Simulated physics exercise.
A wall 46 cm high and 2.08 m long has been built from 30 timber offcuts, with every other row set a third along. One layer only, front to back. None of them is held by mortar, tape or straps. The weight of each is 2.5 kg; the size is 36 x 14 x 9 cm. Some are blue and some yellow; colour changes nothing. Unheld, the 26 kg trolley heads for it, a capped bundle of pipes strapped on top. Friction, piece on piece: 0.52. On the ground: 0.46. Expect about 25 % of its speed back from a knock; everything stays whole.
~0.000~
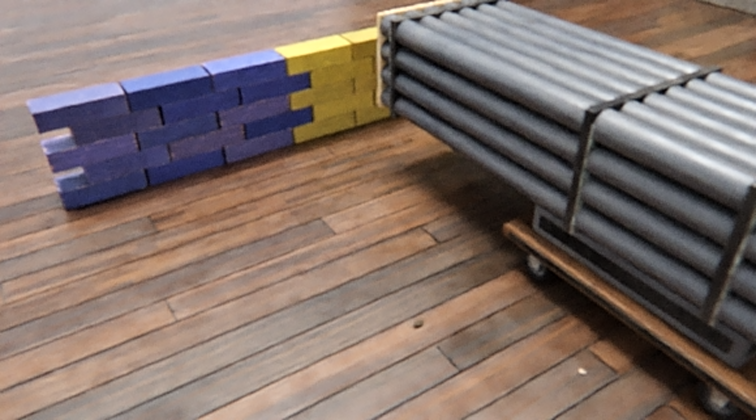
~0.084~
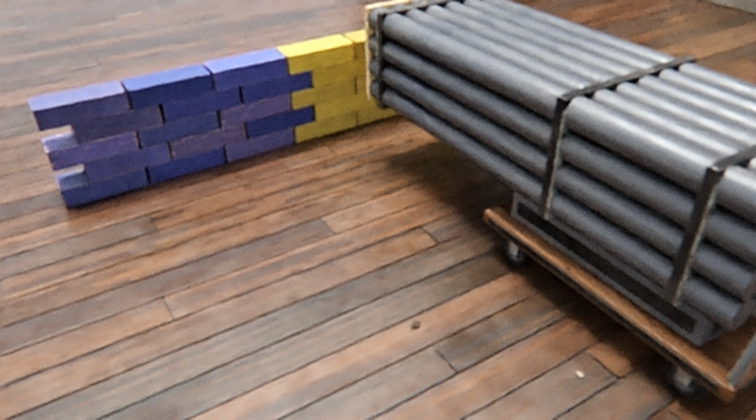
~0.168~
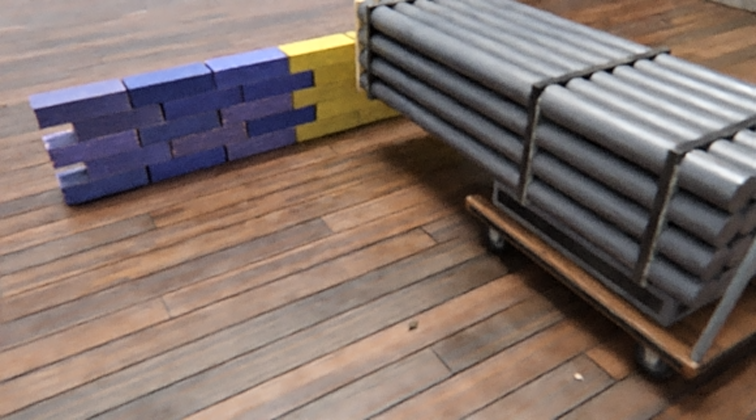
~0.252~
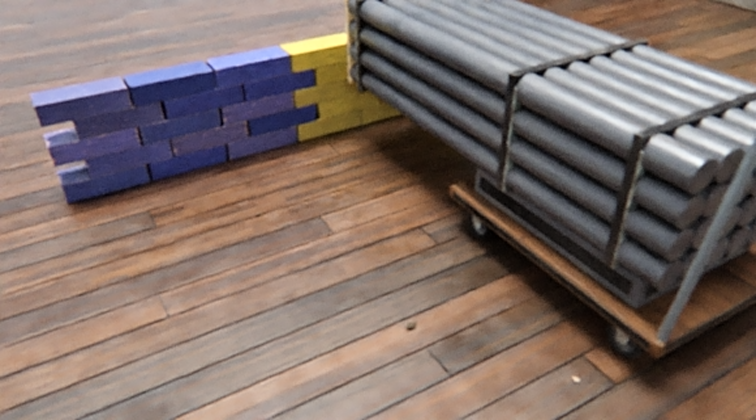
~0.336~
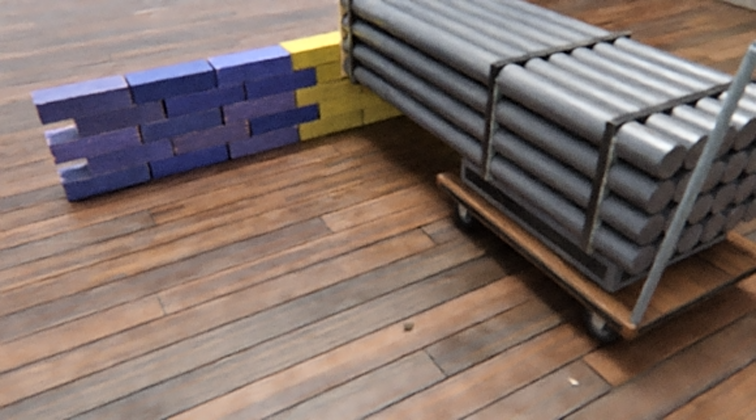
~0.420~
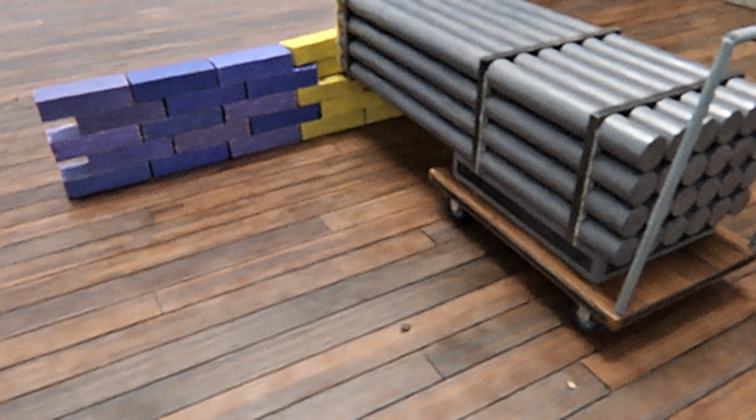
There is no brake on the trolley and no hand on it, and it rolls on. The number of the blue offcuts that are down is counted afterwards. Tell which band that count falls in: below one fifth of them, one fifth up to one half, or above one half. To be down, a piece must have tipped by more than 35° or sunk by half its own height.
The count falls below one fifth.
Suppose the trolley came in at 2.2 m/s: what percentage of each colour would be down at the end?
Result - blue: 0%; yellow: 40%.
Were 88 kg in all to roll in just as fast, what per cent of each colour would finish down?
Down at the end: Blue 0 per cent, yellow 40 per cent.
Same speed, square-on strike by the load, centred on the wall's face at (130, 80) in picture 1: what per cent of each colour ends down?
Then blue ends 30 per cent down and yellow 0 per cent.
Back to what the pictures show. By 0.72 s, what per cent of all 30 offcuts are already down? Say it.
20 %.
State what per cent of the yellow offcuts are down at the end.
Of the yellow ones, 40 in a hundred finish down.
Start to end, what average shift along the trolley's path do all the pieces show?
Roughly 10 cm.
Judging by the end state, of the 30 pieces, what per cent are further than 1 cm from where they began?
The share is 20 %.
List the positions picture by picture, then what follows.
In the first picture (we follow the side turned to the camera; the camera moves round a little), load (385, 47) 40 cm short of the wall; top blue offcut (172, 93); top yellow offcut (321, 59); no piece has moved.
The second picture shows load (373, 40) 29 cm short of the wall; top blue offcut (173, 92).
The third picture shows load (362, 32) 18 cm short of the wall; top blue offcut (174, 90).
The fourth picture shows load (352, 25) 7 cm short of the wall; top blue offcut (175, 88).
The fifth picture shows load (344, 18) 18 mm into the wall's line; top blue offcut (176, 87); top yellow offcut (326, 54) displaced 16 mm; 6 stirred so far.
The sixth picture shows load (340, 15) 7 cm into the wall's line; top blue offcut (177, 86); top yellow offcut (326, 49) tipped 6°; 7 stirred so far.
Around 0.54 s, load 14 cm past the wall's line, still rolling; none of the 15 blue offcuts down (0 of 30 in all colours); top blue offcut unmoved; top yellow offcut tipped 27°.
Around 0.72 s, load 21 cm past the wall's line, still rolling; none of the 15 blue offcuts down (6 of 30 in all colours); top blue offcut unmoved; top yellow offcut tipped 72°, 26 cm lower.
Around 1.08 s, load 35 cm past the wall's line, still rolling; none of the 15 blue offcuts down (6 of 30 in all colours); top blue offcut unmoved; top yellow offcut upside down.
Finally (2.0 s), load 58 cm past the wall's line, still rolling; none of the 15 blue offcuts down (6 of 30 in all colours); top blue offcut unmoved; top yellow offcut upside down. That is 0 per cent. Seen by the last camera, middles, top blue offcut near (172, 80), top yellow offcut near (243, 86).
